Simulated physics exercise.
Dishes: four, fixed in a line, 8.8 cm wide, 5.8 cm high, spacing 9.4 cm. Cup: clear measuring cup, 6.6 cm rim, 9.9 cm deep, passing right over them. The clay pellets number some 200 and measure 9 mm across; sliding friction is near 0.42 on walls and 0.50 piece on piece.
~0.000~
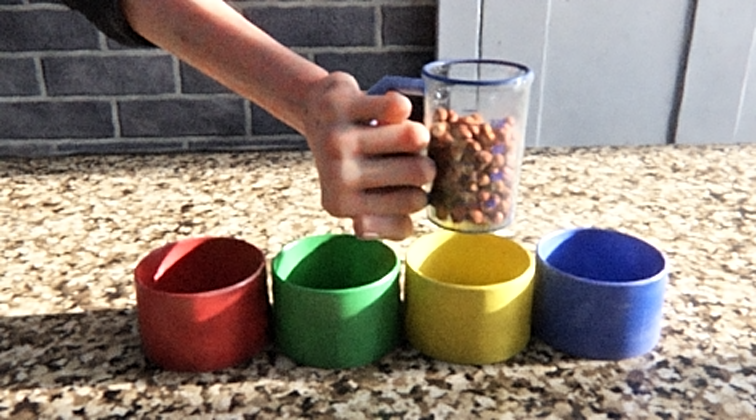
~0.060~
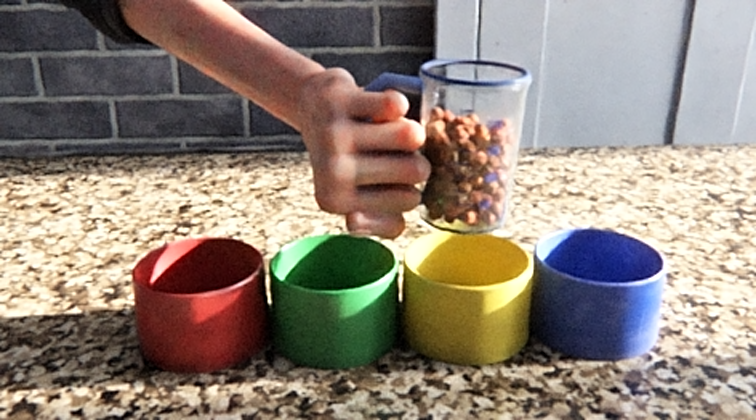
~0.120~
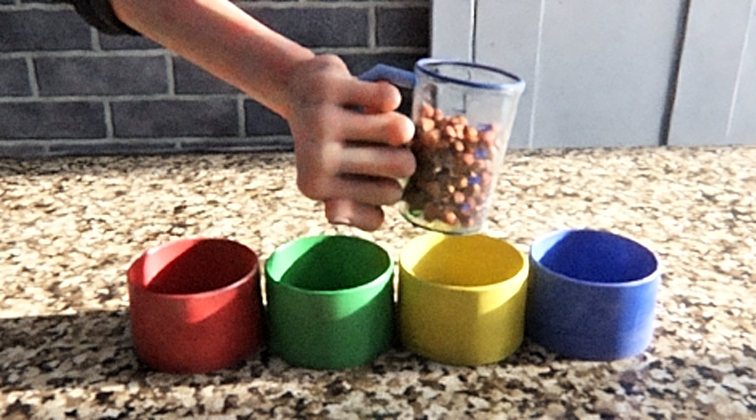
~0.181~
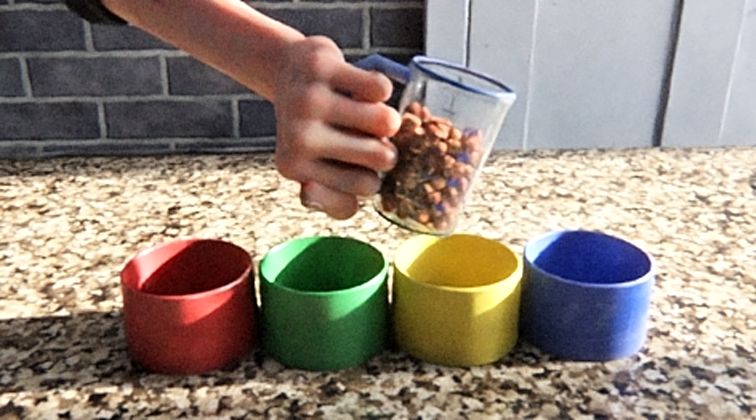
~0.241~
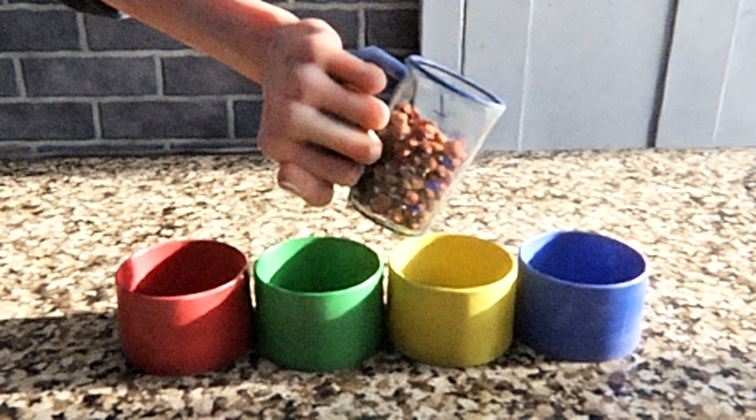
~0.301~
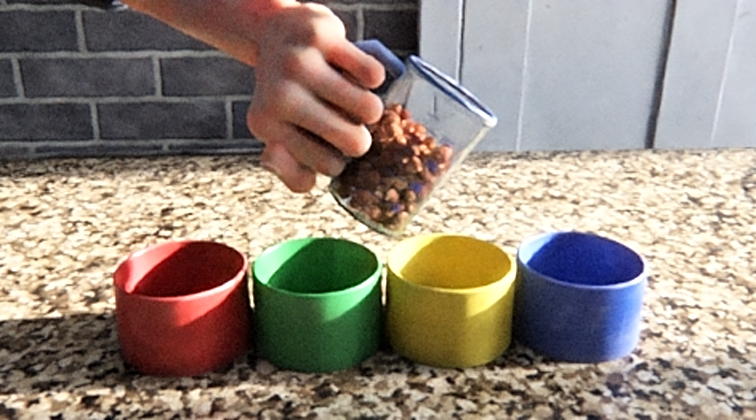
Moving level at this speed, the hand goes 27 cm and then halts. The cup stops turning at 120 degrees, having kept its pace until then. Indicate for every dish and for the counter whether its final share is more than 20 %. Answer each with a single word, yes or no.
Red no, blue no, green yes, yellow no, counter no.
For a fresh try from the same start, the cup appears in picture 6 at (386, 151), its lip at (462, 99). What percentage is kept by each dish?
Dish by dish: Red 100 percent, blue 0 percent, green 0 percent, yellow 0 percent.
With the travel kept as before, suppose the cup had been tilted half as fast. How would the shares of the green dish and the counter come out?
Result: Green dish 10, counter 0.
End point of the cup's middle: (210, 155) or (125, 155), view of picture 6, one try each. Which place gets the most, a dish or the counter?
The biggest share goes to green first, then to green.
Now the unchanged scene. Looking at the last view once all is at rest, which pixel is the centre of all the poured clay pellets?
Near (324, 311).
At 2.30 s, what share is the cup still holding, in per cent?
Around 0 in a hundred.
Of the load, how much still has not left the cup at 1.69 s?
About 0 %.
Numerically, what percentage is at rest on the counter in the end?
I'd reckon around 5 per cent.
After 1.13 s, tilt 120 degrees; cup holds 30 %, green 65 %.
After 1.69 s, tilt 120 degrees; cup holds 0 %, green 90 %.
After 2.30 s, tilt 120 degrees; cup holds 0 %, green 90 %.
By 2.6 s all is still; red 0 %, blue 0 %, green 90 %, yellow 5 %, counter 5 %.
